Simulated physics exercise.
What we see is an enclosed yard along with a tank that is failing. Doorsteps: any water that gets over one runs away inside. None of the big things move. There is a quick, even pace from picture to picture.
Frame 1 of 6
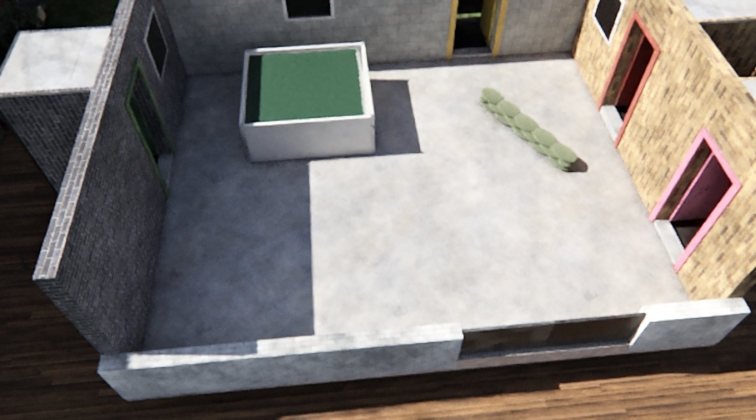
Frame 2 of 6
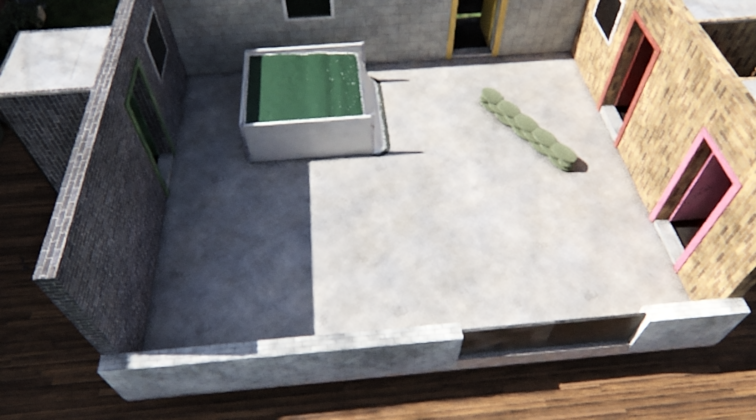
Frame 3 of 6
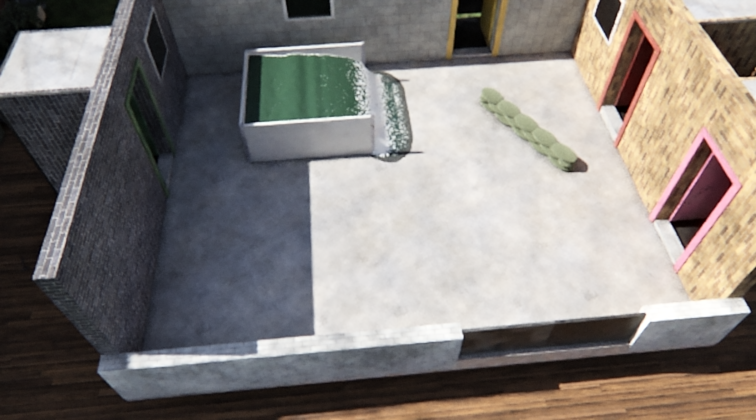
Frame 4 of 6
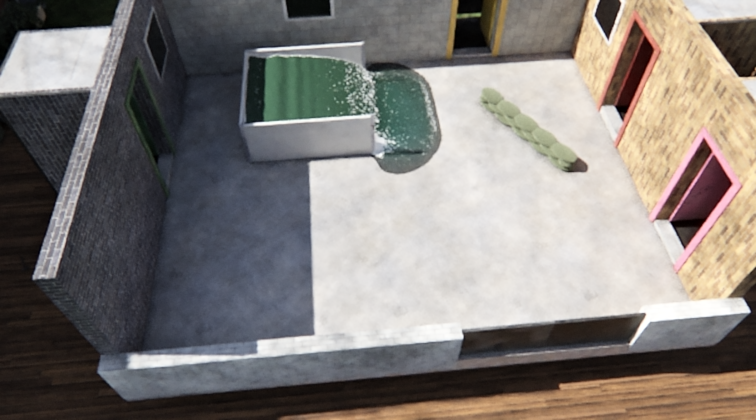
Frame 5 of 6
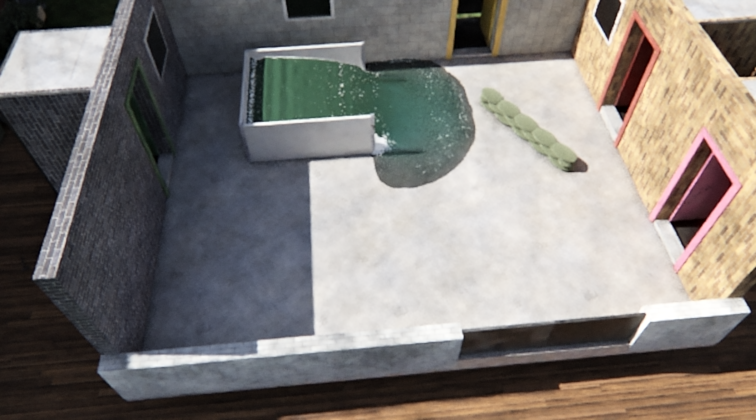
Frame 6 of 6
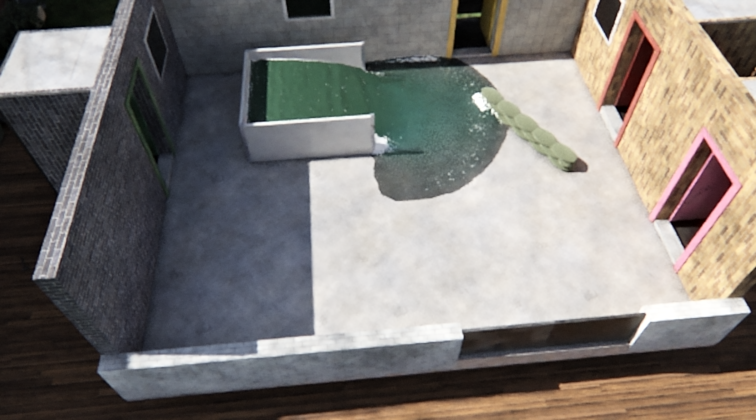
A walled yard holds a tank whose green water pours out rightward and spreads to a hedge.
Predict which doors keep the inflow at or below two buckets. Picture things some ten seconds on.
Prediction: The red door stays at or below, the yellow door goes above, the pink door goes above, the green door stays at or below.
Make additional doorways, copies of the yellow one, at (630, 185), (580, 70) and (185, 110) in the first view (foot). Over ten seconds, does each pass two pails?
Crosses the line; crosses the line; stays below the line.
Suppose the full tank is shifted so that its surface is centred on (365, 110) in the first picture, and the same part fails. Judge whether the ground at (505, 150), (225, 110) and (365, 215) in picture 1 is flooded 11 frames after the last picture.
As listed: Covered, clear, free of water.
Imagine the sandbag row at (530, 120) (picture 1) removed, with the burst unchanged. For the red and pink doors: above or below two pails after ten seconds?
As I see it, the red door breaks the limit but the pink door breaks the limit.
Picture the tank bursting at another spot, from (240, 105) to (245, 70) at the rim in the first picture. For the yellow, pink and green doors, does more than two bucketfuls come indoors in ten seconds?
Door by door, the yellow door misses the threshold, then the pink door crosses the threshold, then the green door crosses the threshold.
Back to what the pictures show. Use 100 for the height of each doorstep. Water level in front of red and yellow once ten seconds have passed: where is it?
In order: Roughly 60 and 90 in a hundred.
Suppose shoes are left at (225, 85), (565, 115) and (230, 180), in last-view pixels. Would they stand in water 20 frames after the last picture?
In turn, the points end up high and dry, soaked and high and dry.
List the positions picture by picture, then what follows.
The water tank at (306, 85) is whole and still, in the first picture.
Water pours out at (367, 104) and has run to (376, 155), in the second picture.
Water pours out at (367, 104) and has run to (395, 158), in the third picture.
Water pours out at (367, 106) and has run to (419, 163), in the fourth picture.
The front is at (470, 139), out from the gap at (367, 106), in the fifth picture.
The front is at (503, 126), out from the gap at (367, 106), in the sixth picture.
A moment on, water covers 30 % of the floor; the red door not reached, the yellow door under two buckets in, the pink door not reached, the green door not reached.
Next, water covers 45 % of the floor; the red door wet at the sill, nothing in, the yellow door over two buckets in, the pink door under two buckets in, the green door not reached.
Then, water covers 50 % of the floor; the red door wet at the sill, nothing in, the yellow door over two buckets in, the pink door over two buckets in, the green door not reached.
Later, water covers 65 % of the floor; the red door wet at the sill, nothing in, the yellow door far over two buckets in, the pink door far over two buckets in, the green door not reached.
In the end, water covers 95 % of the floor; the red door wet at the sill, nothing in, the yellow door far over two buckets in, the pink door far over two buckets in, the green door wet at the sill, nothing in.
